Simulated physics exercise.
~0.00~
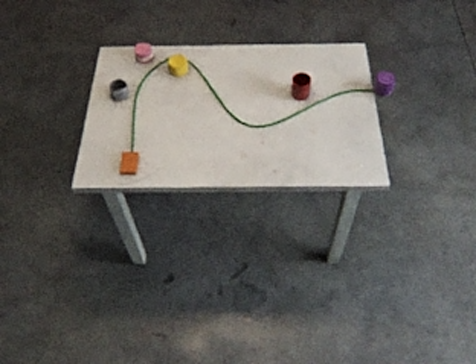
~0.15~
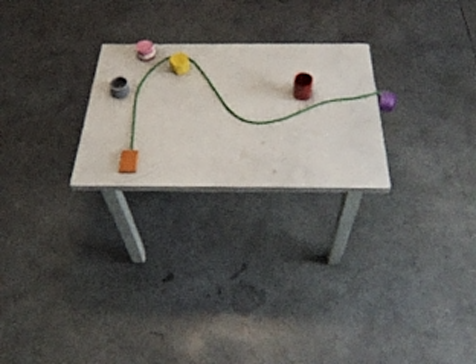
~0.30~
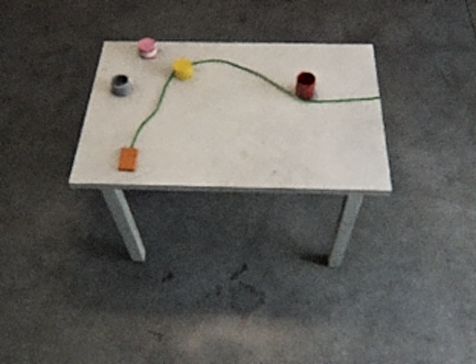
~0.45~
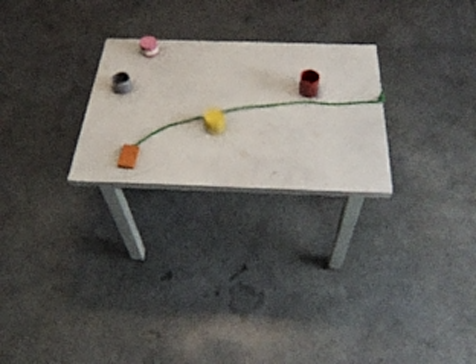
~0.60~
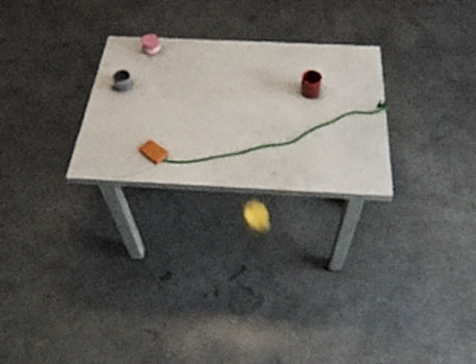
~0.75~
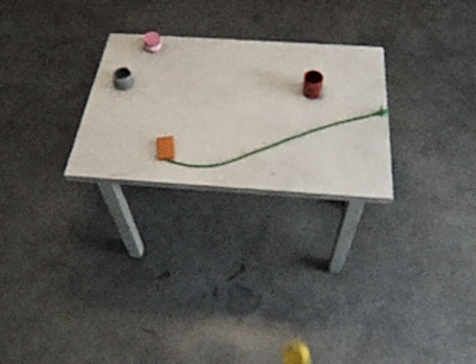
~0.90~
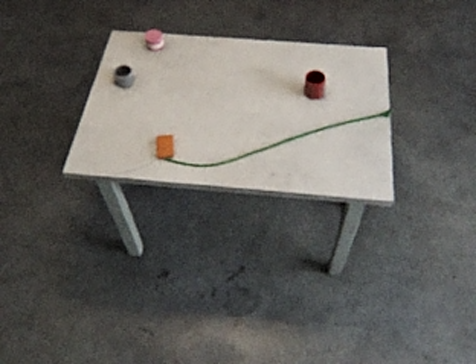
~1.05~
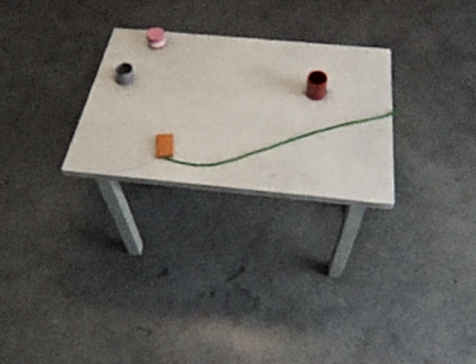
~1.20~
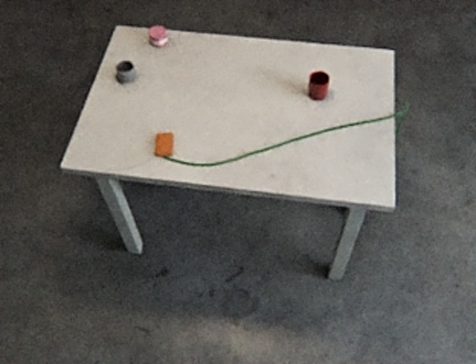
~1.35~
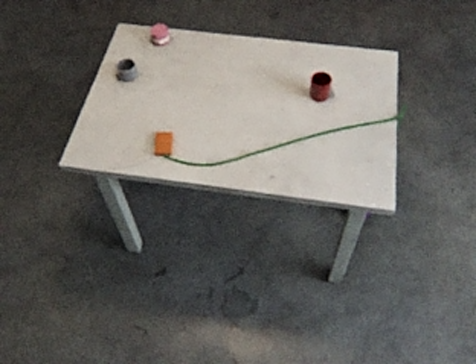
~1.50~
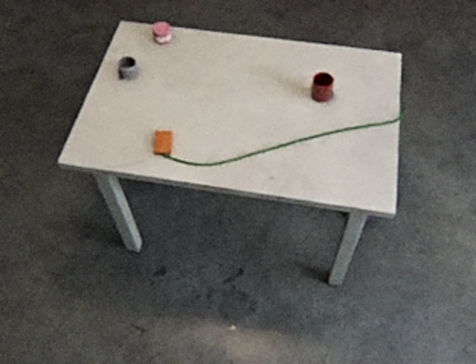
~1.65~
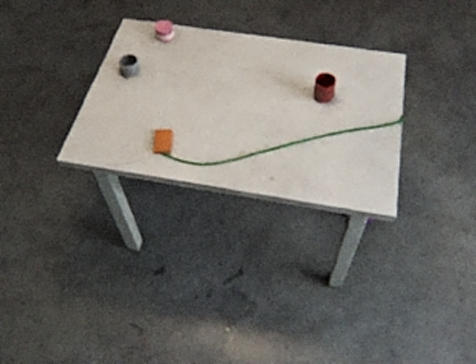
A purple speaker tips off the right edge of a pale table on a dark floor, seen from above as the view drifts slightly sideways. A green cable winds from it, past a yellow tub, to an orange phone at the front left, with a pink tin and grey mug behind and a red mug toward the right. As the speaker drops out of sight, the cable straightens and sweeps the tub off the front edge. The phone slides a little rightward, turning, then stops. It rests on the table, the cable still stretching to the right edge, while the tin and mugs remain standing.
